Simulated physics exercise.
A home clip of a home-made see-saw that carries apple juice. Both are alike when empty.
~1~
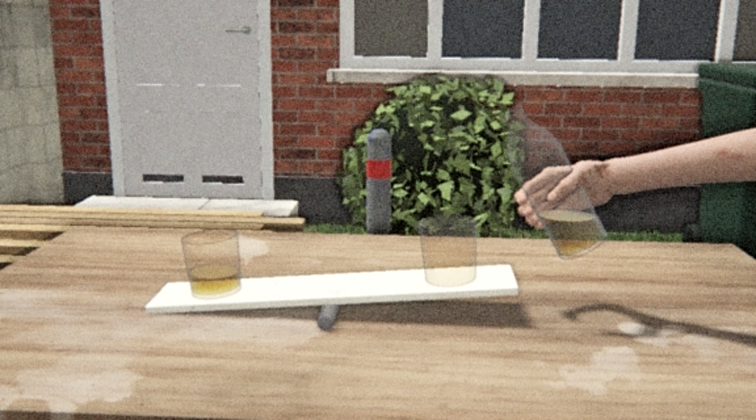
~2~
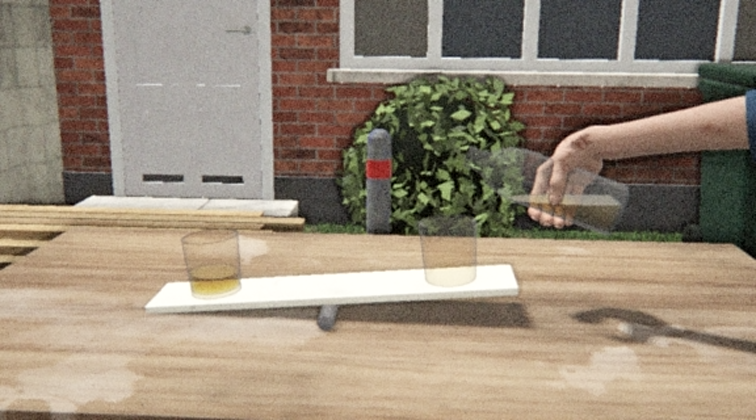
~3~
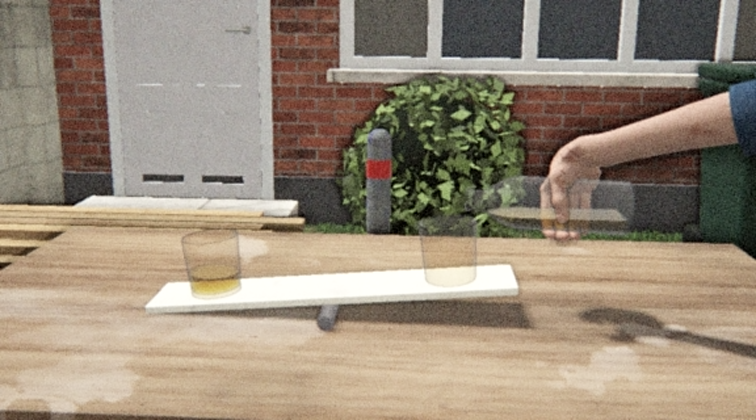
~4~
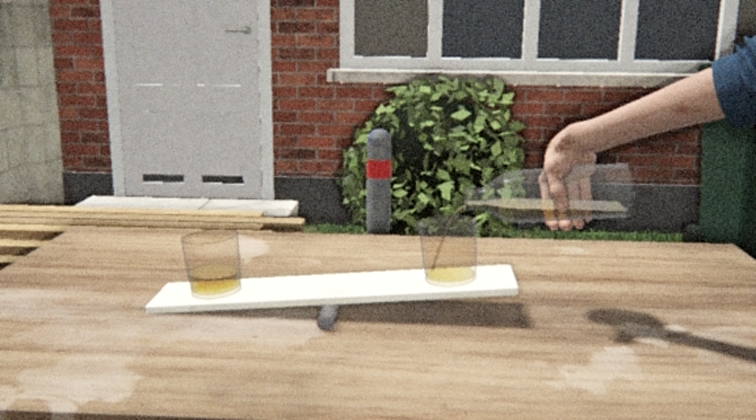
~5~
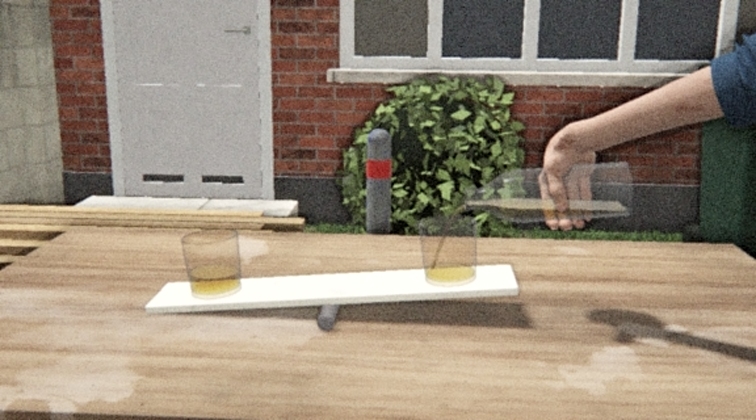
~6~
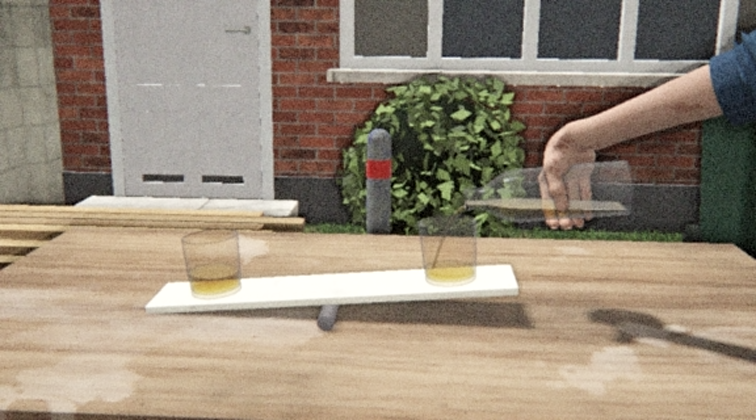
We see a hand tilt a clear bottle over the raised right tumbler on a white see-saw board, then pour apple juice into it, while the left tumbler, already partly filled, stays on the low side and the board remains still.
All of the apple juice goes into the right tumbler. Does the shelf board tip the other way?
In the end the shelf board swings over.
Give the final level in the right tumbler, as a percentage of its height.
I make it 55 per cent.
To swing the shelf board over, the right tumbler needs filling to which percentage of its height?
Near 30 in a hundred.
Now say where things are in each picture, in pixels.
In the first frame, the bottle is picked up; bottle (546, 178) tipped 30° with all of its load; right tumbler (449, 249) empty, raised; left tumbler (213, 261) about a third full, on the low side.
In the second frame, the bottle leans over the right tumbler; round bar (326, 321); right tumbler (449, 249) empty.
In the third frame, the bottle leans over the right tumbler; bottle (545, 204) tipped 90° with all of its load; right tumbler (449, 249) empty.
In the fourth frame, the apple juice is flowing; round bar (326, 321); right tumbler nearly empty, surface at (450, 272); left tumbler about a third full, surface at (214, 272).
In the fifth frame, the apple juice is flowing; bottle (543, 194) tipped 95° with nearly all of its load; right tumbler (449, 249) nearly empty.
In the sixth frame, the apple juice is flowing; round bar (326, 321); right tumbler nearly empty, surface at (450, 269); left tumbler about a third full, surface at (214, 272).
Next, the right tumbler is about a third full; the shelf board has swung over, and that end is down.
After that, the right tumbler is about half full; the shelf board has swung over, and that end is down.
Finally, the right tumbler is about half full; the shelf board has swung over, and that end is down.
